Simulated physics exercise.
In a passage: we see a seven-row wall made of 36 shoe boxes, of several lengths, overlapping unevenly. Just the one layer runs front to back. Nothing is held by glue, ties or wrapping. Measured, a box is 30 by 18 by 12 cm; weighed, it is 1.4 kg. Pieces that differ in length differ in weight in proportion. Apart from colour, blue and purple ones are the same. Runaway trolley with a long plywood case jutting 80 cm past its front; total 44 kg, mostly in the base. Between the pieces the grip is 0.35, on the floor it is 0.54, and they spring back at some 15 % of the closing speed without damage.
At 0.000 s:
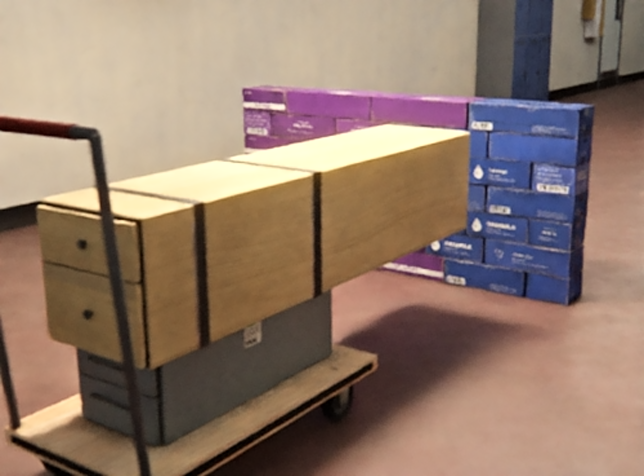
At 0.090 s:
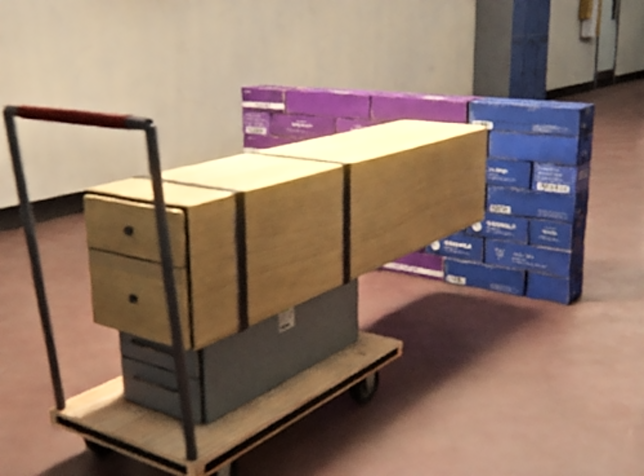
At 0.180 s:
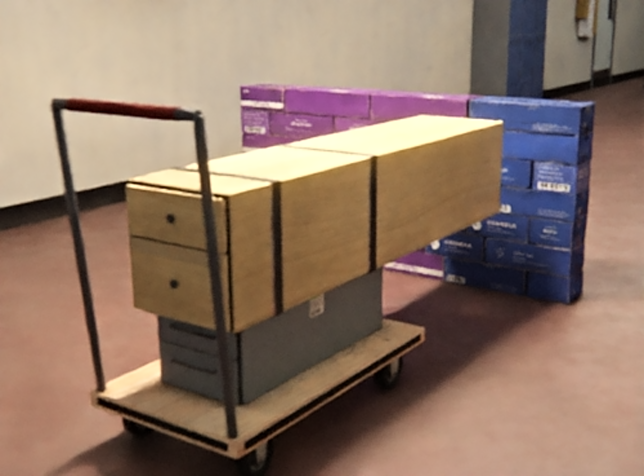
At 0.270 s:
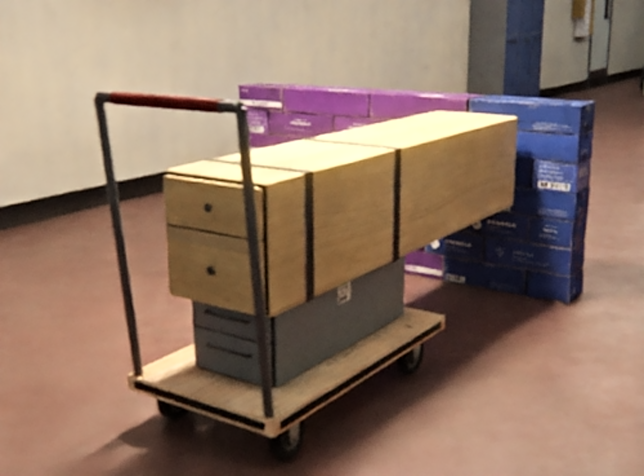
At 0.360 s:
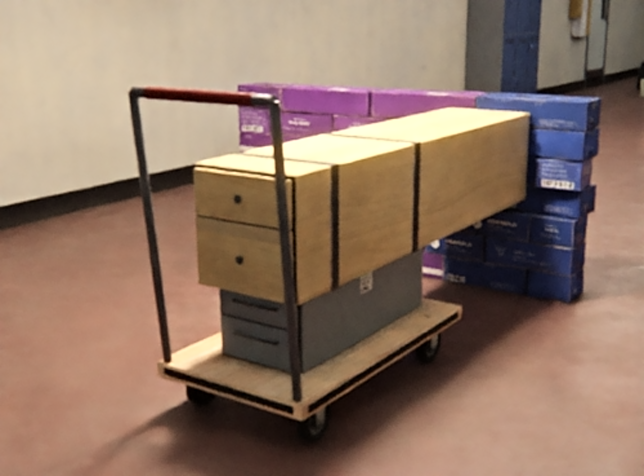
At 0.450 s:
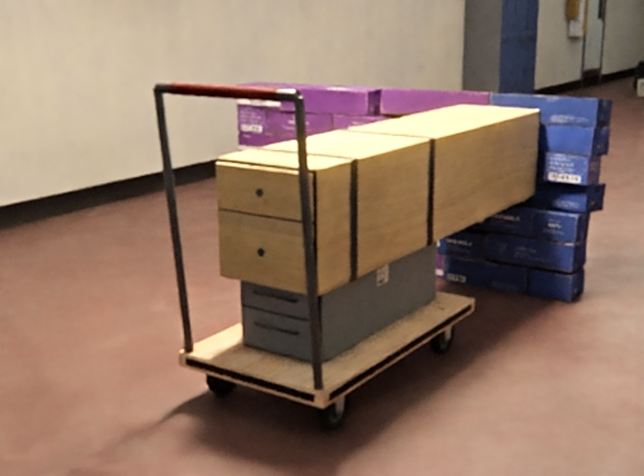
In a hallway, a flatbed cart carrying a long wooden cabinet on a gray one rolled up to a wall of purple and blue boxes, and the overhanging cabinet pushed some blue ones slightly back.
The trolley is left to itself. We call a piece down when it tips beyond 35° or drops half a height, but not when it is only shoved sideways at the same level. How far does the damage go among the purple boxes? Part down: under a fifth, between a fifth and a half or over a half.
Down: Below a fifth of them.
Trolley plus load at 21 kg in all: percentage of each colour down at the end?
Blue 70, purple 0 %.
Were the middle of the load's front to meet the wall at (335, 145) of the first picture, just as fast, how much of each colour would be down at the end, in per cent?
Then blue ends 0 per cent down and purple 50 per cent.
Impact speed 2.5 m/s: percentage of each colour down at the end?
Share down, in per cent: Blue 70, purple 0.
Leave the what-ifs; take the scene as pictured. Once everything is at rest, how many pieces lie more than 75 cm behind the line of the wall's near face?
I'd say close to 6 of them.
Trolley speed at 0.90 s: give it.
Speed: Near 0.9 m/s.
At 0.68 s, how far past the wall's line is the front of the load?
Roughly 35 cm.
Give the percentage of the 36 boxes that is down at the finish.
I'd put it at about 30 percent.
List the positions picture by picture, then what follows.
In the first picture (places mark the middle of the side facing us; the camera moves round a little), load (463, 164) 50 cm short of the wall; top purple box (263, 101); top blue box (521, 120); nothing disturbed.
The second picture shows load (480, 157) 36 cm short of the wall; top purple box (262, 100).
The third picture shows load (496, 151) 21 cm short of the wall; top purple box (261, 99).
The fourth picture shows load (511, 146) 7 cm short of the wall; top purple box (260, 98).
The fifth picture shows load (524, 141) 53 mm into the wall's line; top purple box (259, 98); top blue box (529, 113) shifted 6 cm; 9 disturbed, none down.
The sixth picture shows load (534, 138) 15 cm into the wall's line; top purple box (258, 97); top blue box (541, 109) leaning 6°; steepest lean 7°, the box at (544, 194); 12 disturbed, none down.
After 0.52 s, load 22 cm past the wall's line, still rolling; none of the 21 purple boxes down (0 of 36 in all colours); top purple box unmoved; top blue box leaning 15°.
After 0.68 s, load 37 cm past the wall's line, still rolling; 1 of the 21 purple boxes down (10 of 36 in all colours); top purple box unmoved; top blue box leaning 48°, 18 cm lower.
After 0.90 s, load 56 cm past the wall's line, still rolling; 1 of the 21 purple boxes down (11 of 36 in all colours); top purple box unmoved; top blue box on its side.
After 1.38 s, load 92 cm past the wall's line, still rolling; 1 of the 21 purple boxes down (11 of 36 in all colours); top purple box unmoved; top blue box upside down.
At rest (2.2 s), load 98 cm past the wall's line, stopped; 1 of the 21 purple boxes down (11 of 36 in all colours); top purple box unmoved; top blue box upside down. That is 5 per cent. As the last picture would show them, middles, top purple box near (268, 96), top blue box near (612, 220).
